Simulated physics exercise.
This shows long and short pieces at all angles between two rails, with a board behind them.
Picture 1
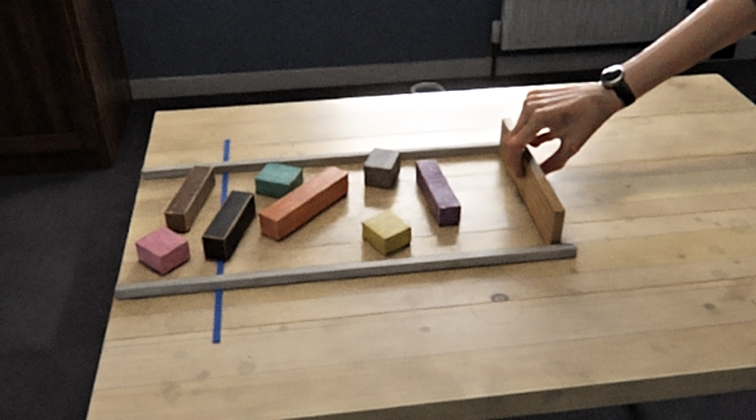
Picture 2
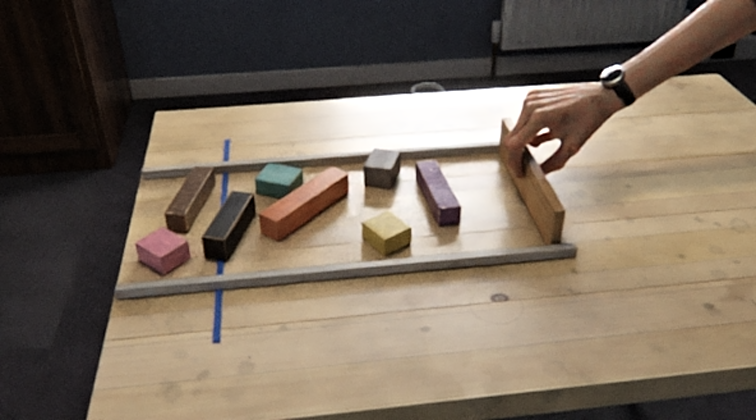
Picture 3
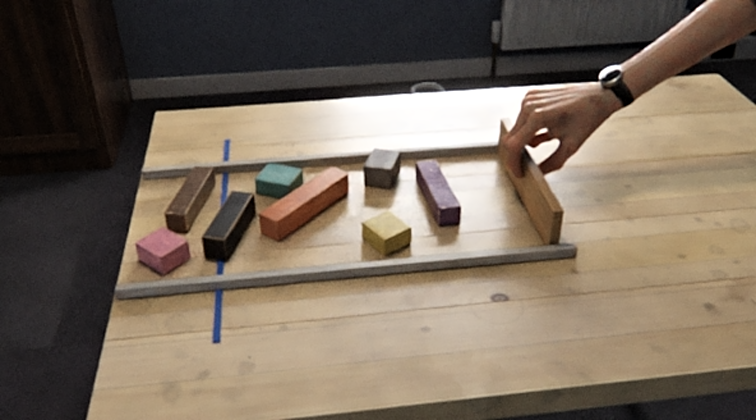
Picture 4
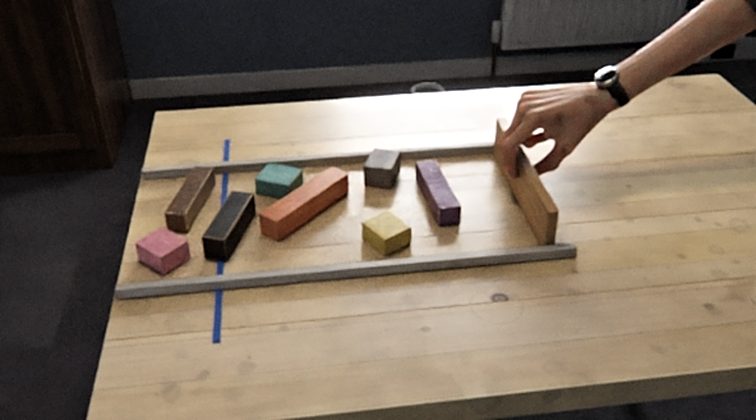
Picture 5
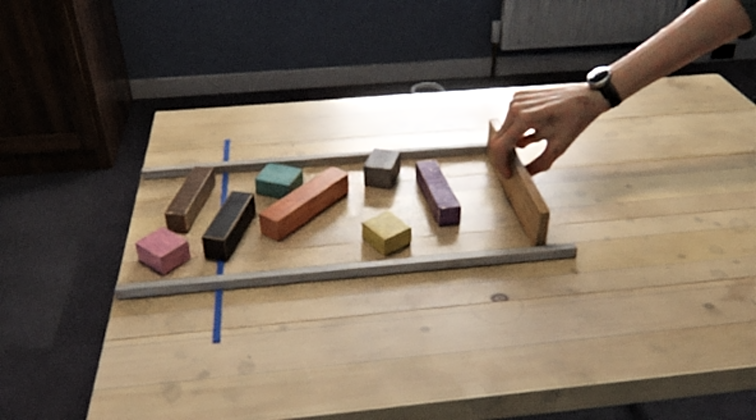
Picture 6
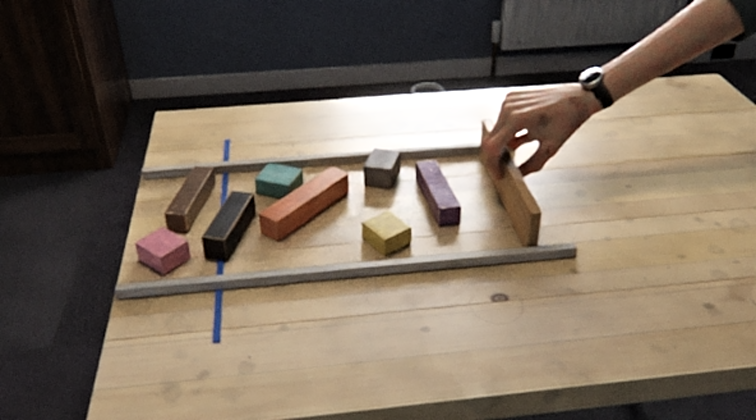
A hand wearing a dark watch grips an upright wooden board at the right end of two grey rails on a pale wooden table, seen from above at an angle. Between the rails lie pink, brown, black, teal, orange, grey, yellow and purple blocks, with blue tape crossing at left. The hand first barely moves, then slides the board slightly left, while the blocks and camera stay still.
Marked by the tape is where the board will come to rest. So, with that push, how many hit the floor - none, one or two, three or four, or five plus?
Off the edge go just one or two.
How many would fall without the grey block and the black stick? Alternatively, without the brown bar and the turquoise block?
Count: 0 (first case); 1 (second).
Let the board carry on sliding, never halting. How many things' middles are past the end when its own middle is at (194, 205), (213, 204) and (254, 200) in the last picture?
That makes 4, 2, 0.
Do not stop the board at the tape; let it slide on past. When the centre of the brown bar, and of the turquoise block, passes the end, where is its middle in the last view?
Near (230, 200) in the first case, near (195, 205) in the other.
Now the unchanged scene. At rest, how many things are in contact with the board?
3.
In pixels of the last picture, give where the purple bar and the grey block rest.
Answer: First (211, 211), after that (205, 173).
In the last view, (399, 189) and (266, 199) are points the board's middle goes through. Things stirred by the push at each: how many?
Moved so far: 3, later 8.
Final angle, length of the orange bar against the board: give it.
Roughly 10° out of line.
Early on, none off yet; pink block at rest near (163, 250); brown bar at rest near (191, 198); black stick at rest near (230, 224).
Finally, the number that fall off is one or two; lost, brown bar and pink block.
